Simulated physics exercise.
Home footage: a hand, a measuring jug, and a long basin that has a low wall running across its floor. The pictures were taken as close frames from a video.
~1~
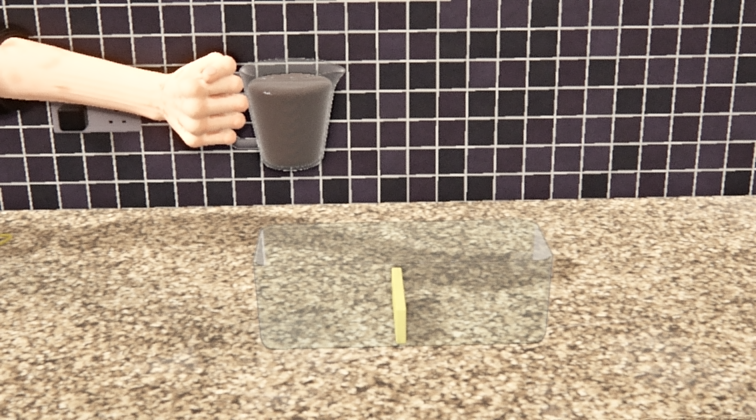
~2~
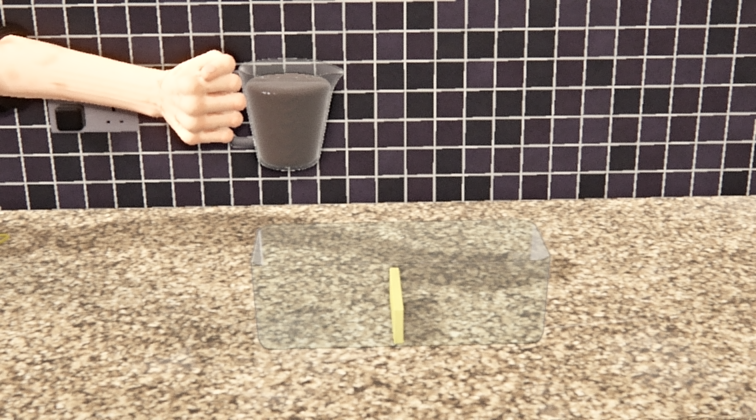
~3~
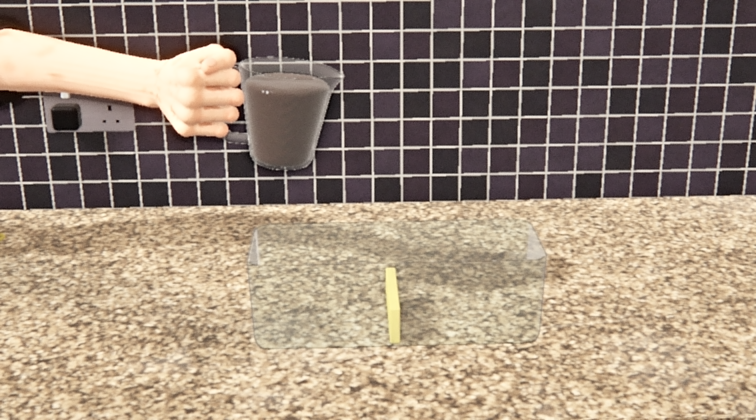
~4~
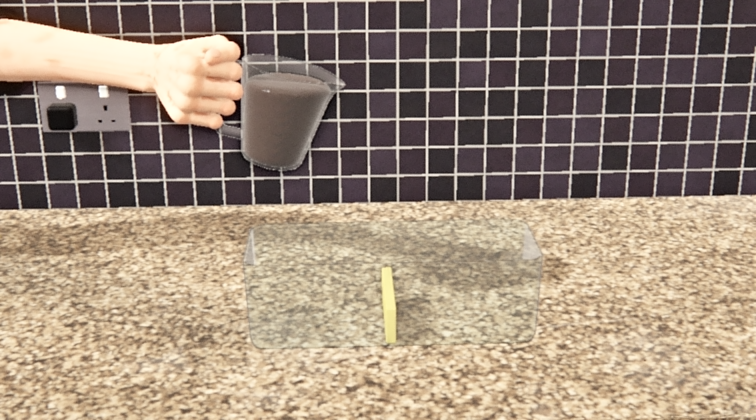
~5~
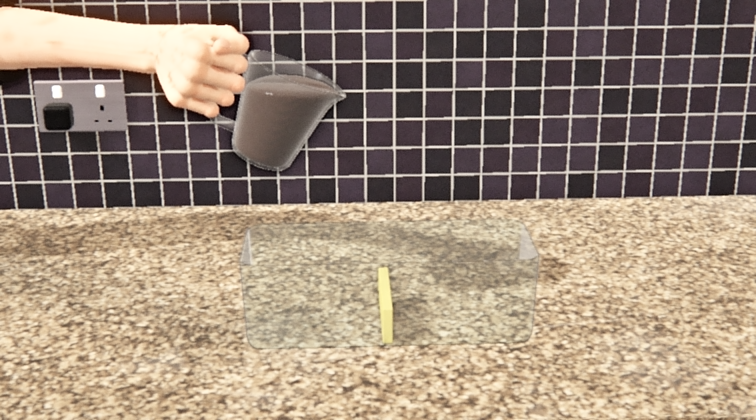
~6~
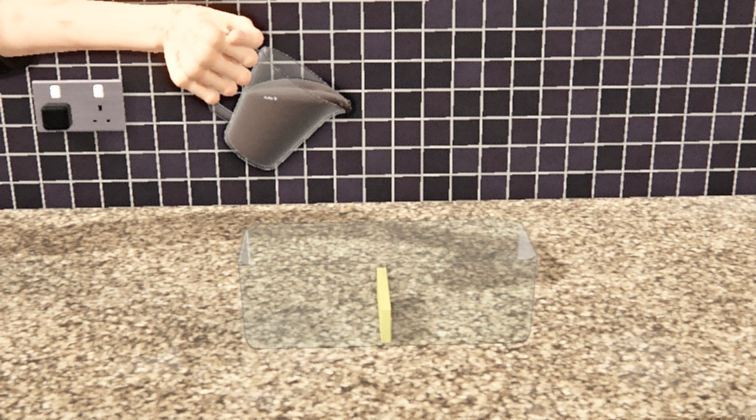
At first, a hand holds a clear measuring jug of dark greyish-brown liquid upright above a long, clear basin with a low yellow wall across its floor. The hand then tilts the jug steadily to the right, and the liquid shifts toward the lowered rim until a little begins to cross its edge.
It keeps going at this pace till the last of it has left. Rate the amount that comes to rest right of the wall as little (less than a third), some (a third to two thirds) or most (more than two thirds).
Some.
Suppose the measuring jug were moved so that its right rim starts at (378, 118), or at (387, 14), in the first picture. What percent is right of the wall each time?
It comes to 65 % the first time and 85 % the second.
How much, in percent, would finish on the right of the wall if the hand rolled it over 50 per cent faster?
Roughly 30 in a hundred.
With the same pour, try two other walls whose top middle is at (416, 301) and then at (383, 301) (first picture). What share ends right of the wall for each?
Roughly 30 % and 65 %.
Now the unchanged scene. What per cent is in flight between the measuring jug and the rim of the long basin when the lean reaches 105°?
Around 35 in a hundred.
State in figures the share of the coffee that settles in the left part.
Some 55 per cent.
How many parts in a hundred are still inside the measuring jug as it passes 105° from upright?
About 35 %.
A moment on, the measuring jug is tipped right over and 36 per cent is still to pour, 3 is left of the wall and 28 right of it.
Next, the measuring jug is tipped right over and 1 per cent is still to pour, 52 is left of the wall and 41 right of it.
Then the measuring jug is tipped right over and 0 per cent is still to pour, 54 is left of the wall and 42 right of it.
Later the measuring jug is tipped right over and 0 per cent is still to pour, 55 is left of the wall and 42 right of it.
In the end 55 per cent lies left of the wall, 42 right of it and 4 outside.
